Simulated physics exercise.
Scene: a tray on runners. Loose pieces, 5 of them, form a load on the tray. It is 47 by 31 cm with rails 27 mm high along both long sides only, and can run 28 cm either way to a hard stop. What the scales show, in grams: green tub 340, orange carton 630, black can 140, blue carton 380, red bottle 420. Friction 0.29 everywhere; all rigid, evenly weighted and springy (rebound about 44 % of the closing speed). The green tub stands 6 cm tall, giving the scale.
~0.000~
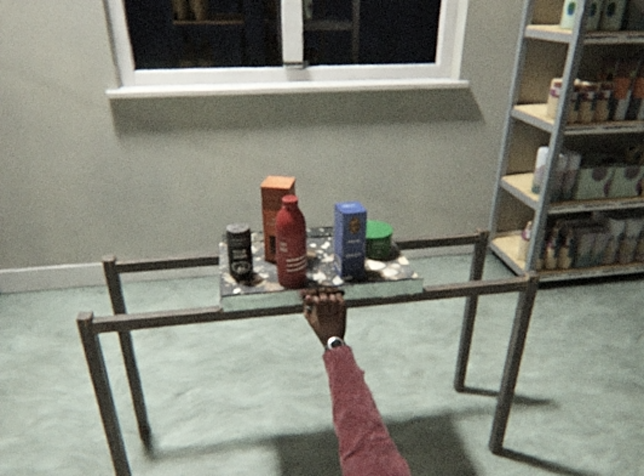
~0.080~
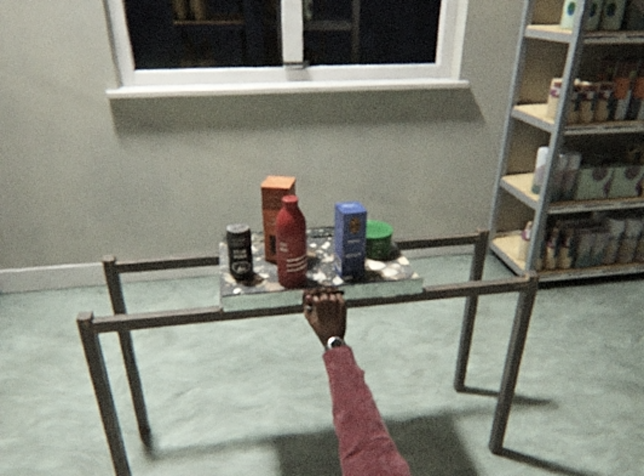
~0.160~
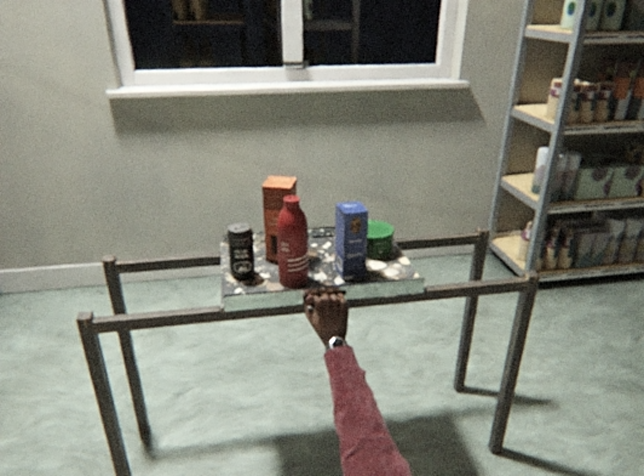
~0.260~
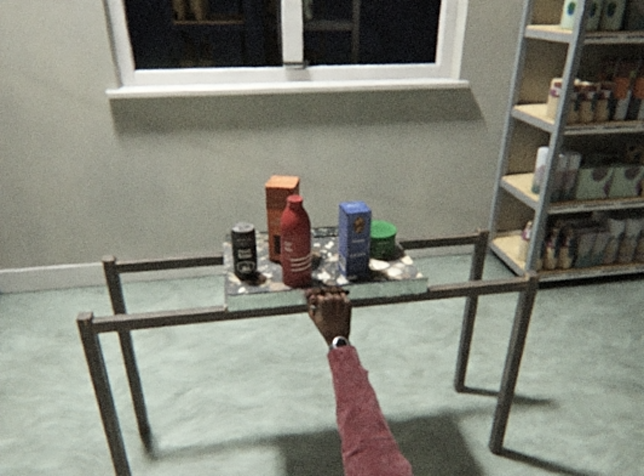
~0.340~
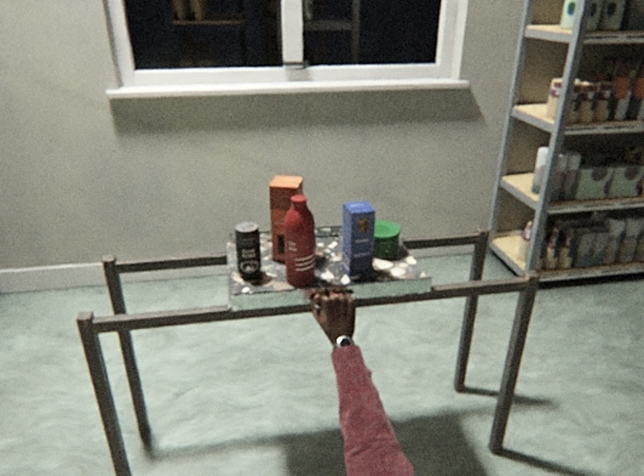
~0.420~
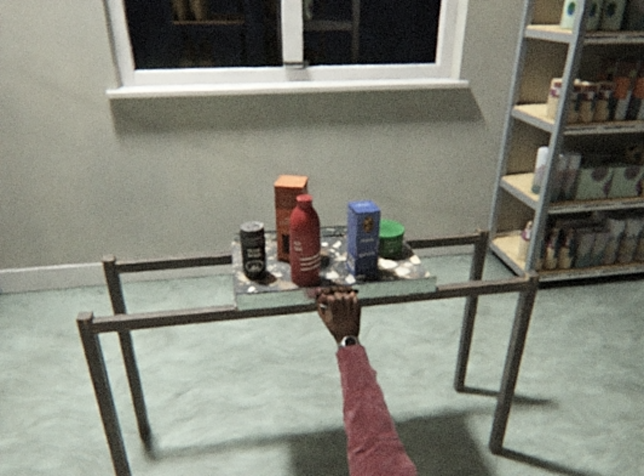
In a dim room with a dark window and a stocked shelf unit at the right, a fixed, slightly raised view faces a metal frame. On it sits a speckled tray holding a black can, an orange carton, a red bottle, a blue carton and a green tub, left to right. A hand in a red sleeve grips its near edge, at first nearly still, then slides it slightly right, the items riding along.
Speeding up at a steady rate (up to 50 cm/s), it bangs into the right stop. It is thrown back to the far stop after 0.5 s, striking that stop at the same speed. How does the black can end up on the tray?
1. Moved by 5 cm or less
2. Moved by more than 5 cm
Answer: 1.
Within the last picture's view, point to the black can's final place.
Roughly (120, 261).
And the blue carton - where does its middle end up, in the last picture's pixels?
It finishes around (233, 250).
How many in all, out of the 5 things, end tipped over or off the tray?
The number is 0.
After 1.22 s, tray has slid 28 cm right; black can moved 3 cm near (362, 242); orange carton moved 3 cm; green tub moved 3 cm.
After 3.62 s, tray has slid 15 cm left; black can moved 4 cm near (191, 255); orange carton moved 4 cm; blue carton moved 4 cm.
In the end (4.6 s), all 5 under 5 cm from the start. At the end, from the last picture's camera, black can near (120, 261).
